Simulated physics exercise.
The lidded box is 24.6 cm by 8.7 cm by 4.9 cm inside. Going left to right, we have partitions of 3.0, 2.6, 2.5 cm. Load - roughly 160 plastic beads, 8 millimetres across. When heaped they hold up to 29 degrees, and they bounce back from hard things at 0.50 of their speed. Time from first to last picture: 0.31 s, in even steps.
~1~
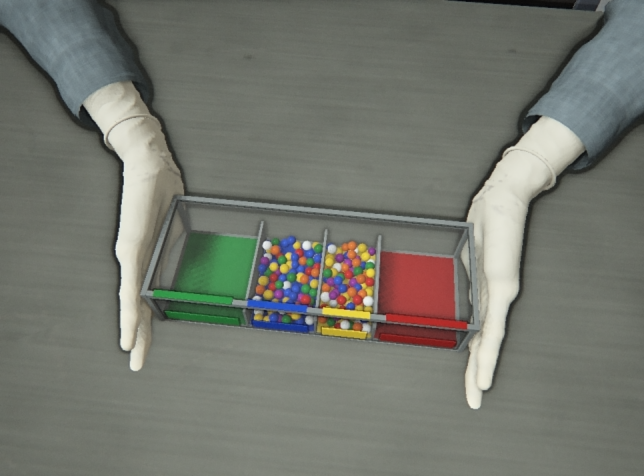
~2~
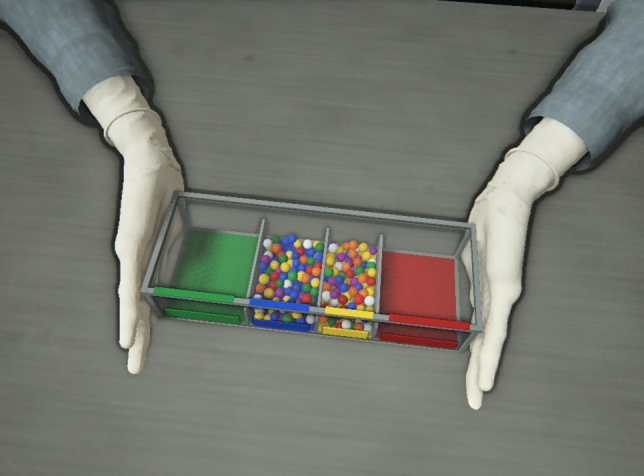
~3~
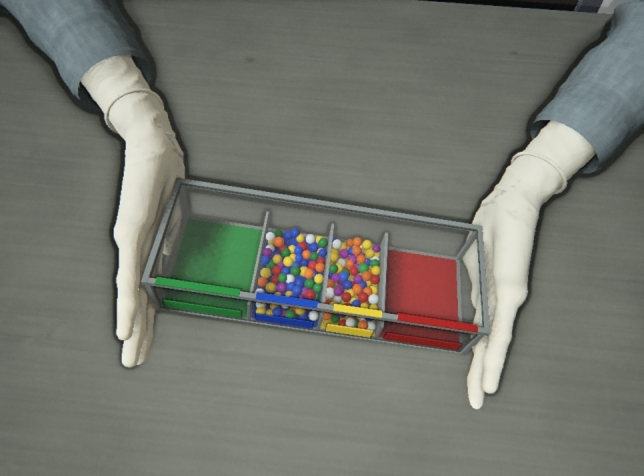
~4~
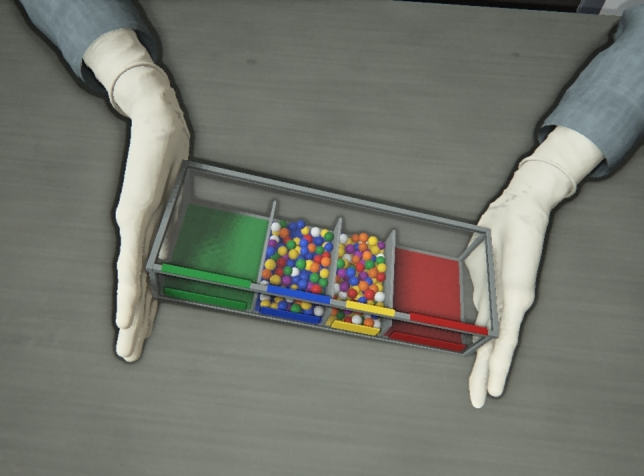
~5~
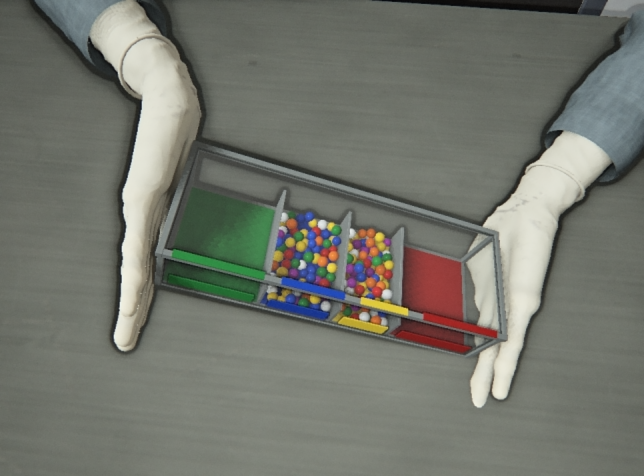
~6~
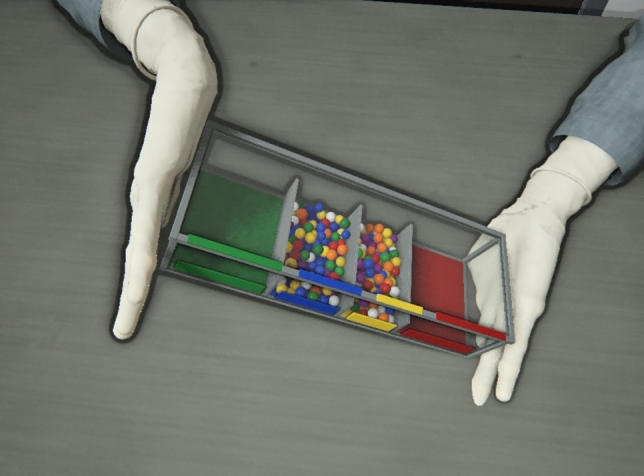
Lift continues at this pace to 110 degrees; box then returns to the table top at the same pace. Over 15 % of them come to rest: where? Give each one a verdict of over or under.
Red - over; blue - under; green - under; yellow - under.
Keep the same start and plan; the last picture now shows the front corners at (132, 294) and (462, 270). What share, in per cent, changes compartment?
Then around 100 percent would end up out of place.
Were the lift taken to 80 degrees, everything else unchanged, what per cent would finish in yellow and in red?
In per cent, yellow gets 40 and red gets 20.
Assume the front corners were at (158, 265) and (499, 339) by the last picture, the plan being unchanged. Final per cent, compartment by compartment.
Red 100 %; blue 0 %; green 0 %; yellow 0 %.
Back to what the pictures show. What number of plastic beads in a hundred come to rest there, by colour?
Red 100; blue 0; green 0; yellow 0 (per cent).
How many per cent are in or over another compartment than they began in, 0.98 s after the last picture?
At that moment it's some 80 per cent.
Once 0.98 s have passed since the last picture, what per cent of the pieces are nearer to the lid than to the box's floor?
Around 100 %.
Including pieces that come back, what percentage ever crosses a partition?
That share comes to about 100 per cent.
Then, 0.98 s after the last picture, tilt 109 degrees; red 60 %, blue 10 %, yellow 35 %.
Then, 1.64 s after the last picture, tilt 48 degrees; red 100 %.
Then, 2.34 s after the last picture, tilt 0 degrees; red 100 %.
In the end, red 100 %, blue 0 %, green 0 %, yellow 0 %.
